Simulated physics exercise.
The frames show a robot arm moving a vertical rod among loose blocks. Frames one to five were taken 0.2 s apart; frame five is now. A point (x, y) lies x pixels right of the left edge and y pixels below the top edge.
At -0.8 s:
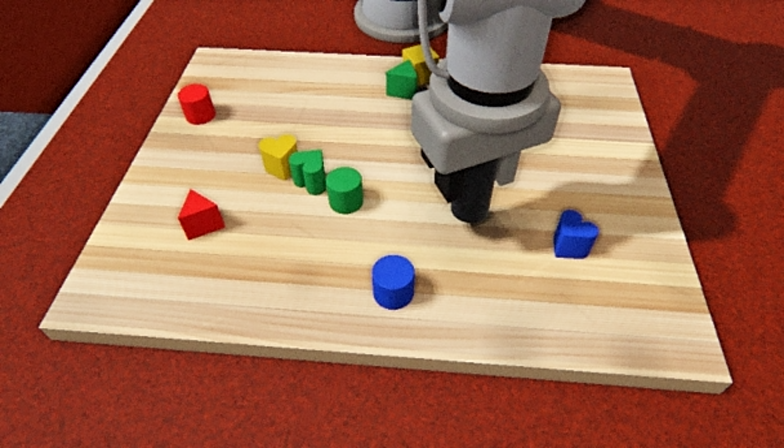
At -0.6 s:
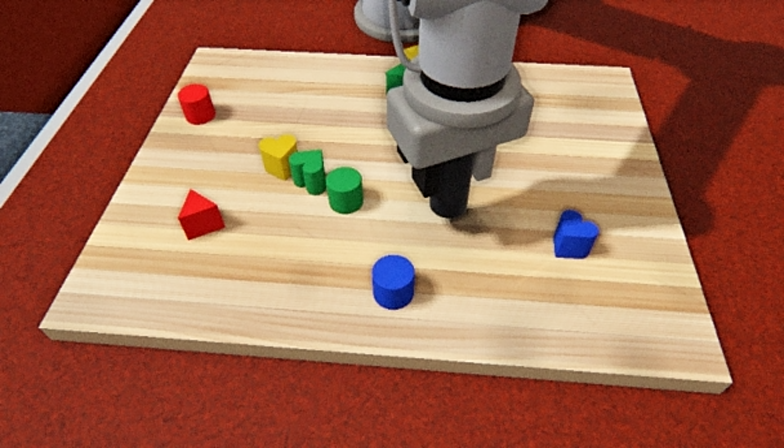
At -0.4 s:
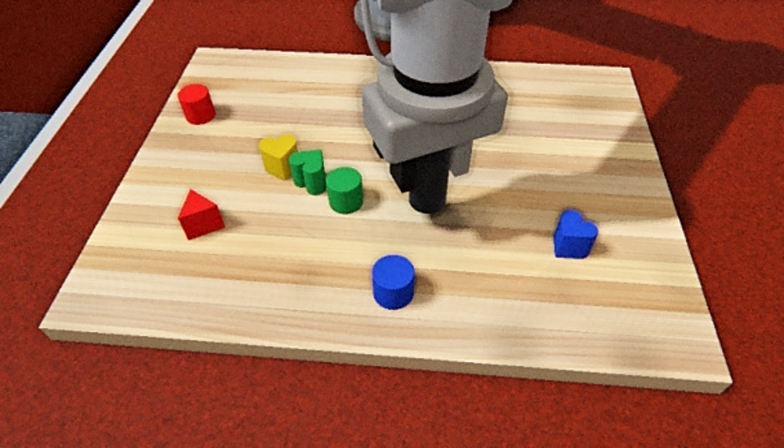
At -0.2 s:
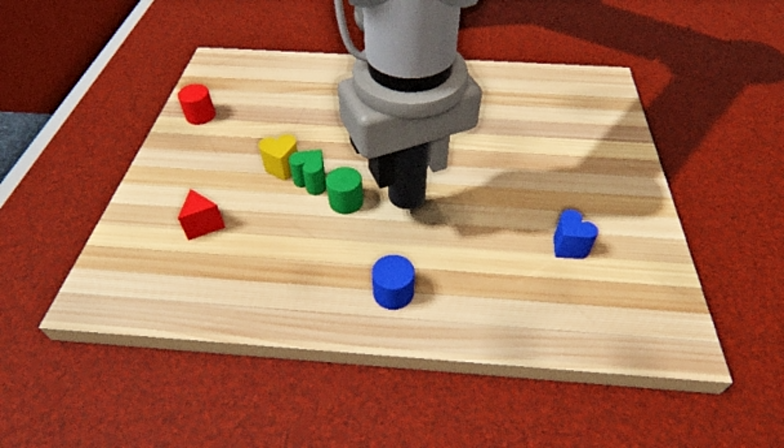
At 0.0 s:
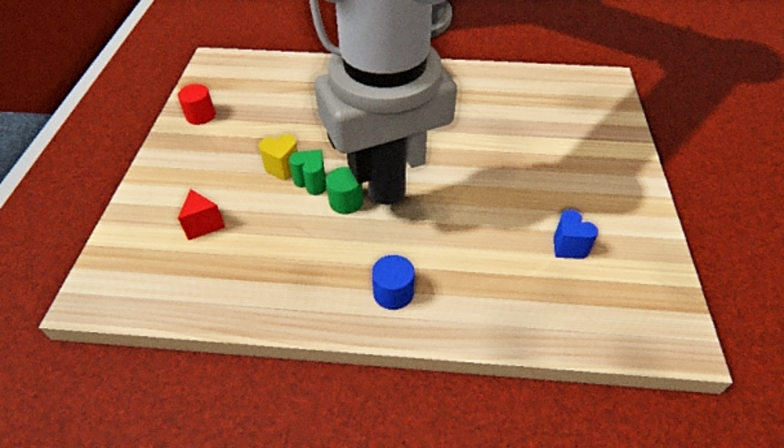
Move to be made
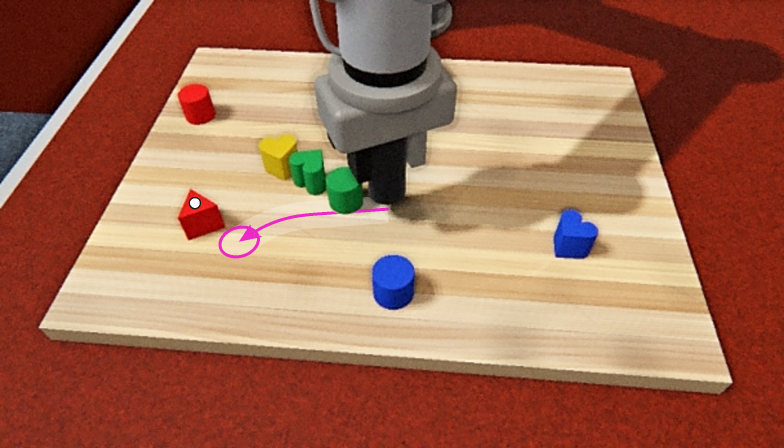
To begin with, a robot arm holds a dark vertical rod over the middle of a wooden board scattered with red, yellow, green and blue blocks. The arm then moves the rod steadily left, past the blue cylinder, until it is close beside the green cylinder, while the blocks stay still.
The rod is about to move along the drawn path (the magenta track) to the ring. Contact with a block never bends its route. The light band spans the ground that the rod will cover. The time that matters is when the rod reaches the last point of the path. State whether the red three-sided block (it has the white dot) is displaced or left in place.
Left where it is.
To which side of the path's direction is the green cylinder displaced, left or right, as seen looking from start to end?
It's going to go right.
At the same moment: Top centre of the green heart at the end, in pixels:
It sits at (283, 157).
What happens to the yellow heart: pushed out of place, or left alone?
At the moment the path ends, the yellow heart no longer stands where it did.
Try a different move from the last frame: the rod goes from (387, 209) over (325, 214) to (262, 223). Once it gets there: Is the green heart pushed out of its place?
Yes, it checks out.
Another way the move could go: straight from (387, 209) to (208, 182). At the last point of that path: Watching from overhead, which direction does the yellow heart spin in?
Clockwise, looking down.
Drawn move, from (387, 209) through (337, 213) and (286, 219) to (239, 242); the dot is on the red three-sided block.
What follows on the original path. One third of the way, rod at (334, 195); yellow heart at (274, 140); green heart at (291, 158), turned 60° clockwise; green cylinder at (300, 181).
Two thirds of the way, rod at (282, 201); yellow heart at (273, 140); green heart at (283, 157), turned 105° clockwise; green cylinder at (256, 178).
At the end, rod at (233, 225); red three-sided block still; yellow heart at (273, 140); green heart at (283, 157), turned 105° clockwise; green cylinder at (247, 179).
